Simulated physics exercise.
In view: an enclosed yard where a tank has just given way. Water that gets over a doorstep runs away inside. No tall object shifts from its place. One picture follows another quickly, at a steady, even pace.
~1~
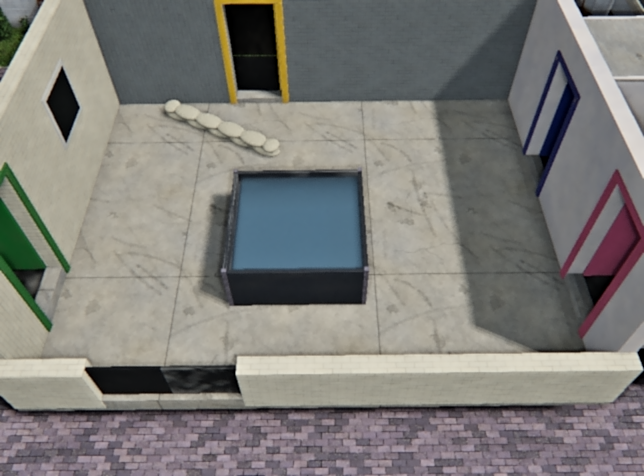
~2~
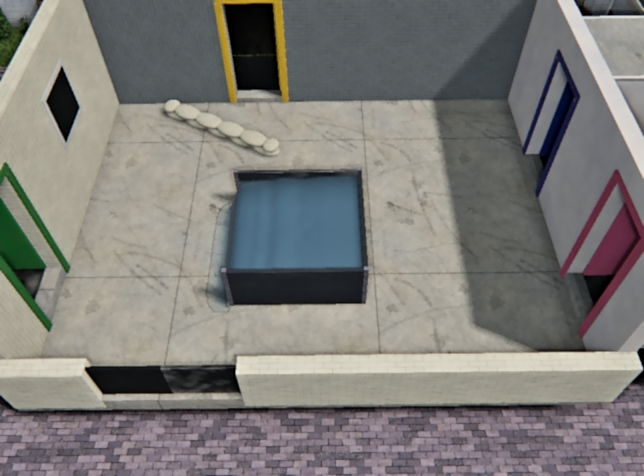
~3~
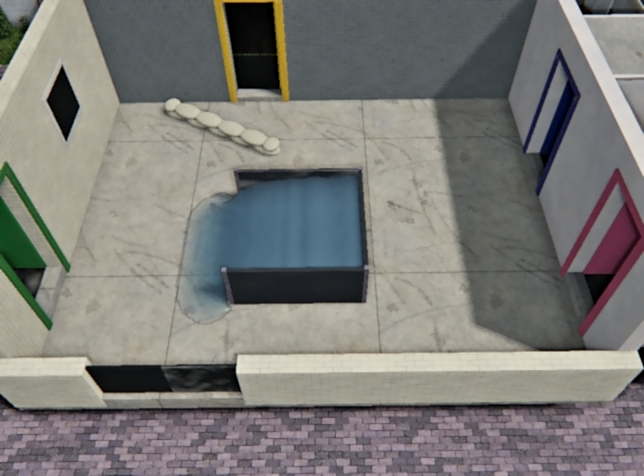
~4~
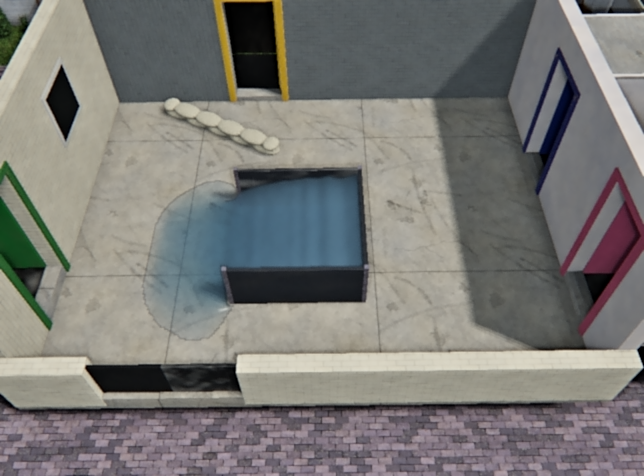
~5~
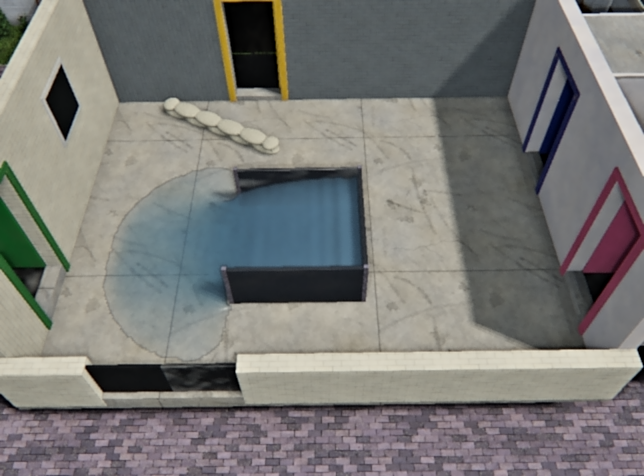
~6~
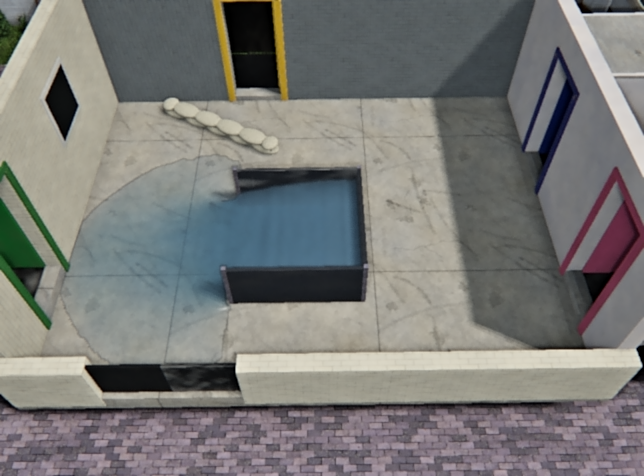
Water burst out of the left side of a square tank in a walled yard, then spread across the pale stone floor in a widening rounded sheet toward the green-framed doorway.
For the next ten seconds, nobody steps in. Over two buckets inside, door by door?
Door by door: The blue door over; the green door over; the pink door not over; the yellow door not over.
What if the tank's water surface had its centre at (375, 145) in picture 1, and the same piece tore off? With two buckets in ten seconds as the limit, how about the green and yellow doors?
Green door misses it, yellow door tops it.
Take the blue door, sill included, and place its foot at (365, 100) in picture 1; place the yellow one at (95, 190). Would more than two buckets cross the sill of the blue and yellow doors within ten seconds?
Note - the blue door ends up short of it; the yellow door ends up above it.
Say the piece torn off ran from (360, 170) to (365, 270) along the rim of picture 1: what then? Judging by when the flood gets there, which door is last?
The green door is last in line.
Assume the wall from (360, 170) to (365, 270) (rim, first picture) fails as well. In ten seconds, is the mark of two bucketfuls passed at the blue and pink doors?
In that setup the blue door runs over the limit, but the pink door runs over the limit.
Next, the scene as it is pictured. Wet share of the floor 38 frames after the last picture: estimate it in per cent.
By my count, 70 percent.
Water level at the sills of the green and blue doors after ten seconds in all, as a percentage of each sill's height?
I'd put it at close to 40 and 270 per cent.
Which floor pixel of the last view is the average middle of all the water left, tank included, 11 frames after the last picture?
I'd put it at around (173, 249).
A moment on, water covers 30 % of the floor; the blue door not reached, the green door over two buckets in, the pink door not reached, the yellow door not reached.
Next, water covers 30 % of the floor; the blue door not reached, the green door far over two buckets in, the pink door not reached, the yellow door not reached.
Then, water covers 40 % of the floor; the blue door not reached, the green door far over two buckets in, the pink door not reached, the yellow door wet at the sill, nothing in.
Later, water covers 70 % of the floor; the blue door not reached, the green door far over two buckets in, the pink door wet at the sill, nothing in, the yellow door wet at the sill, nothing in.
In the end, water covers 90 % of the floor; the blue door over two buckets in, the green door far over two buckets in, the pink door wet at the sill, nothing in, the yellow door wet at the sill, nothing in.
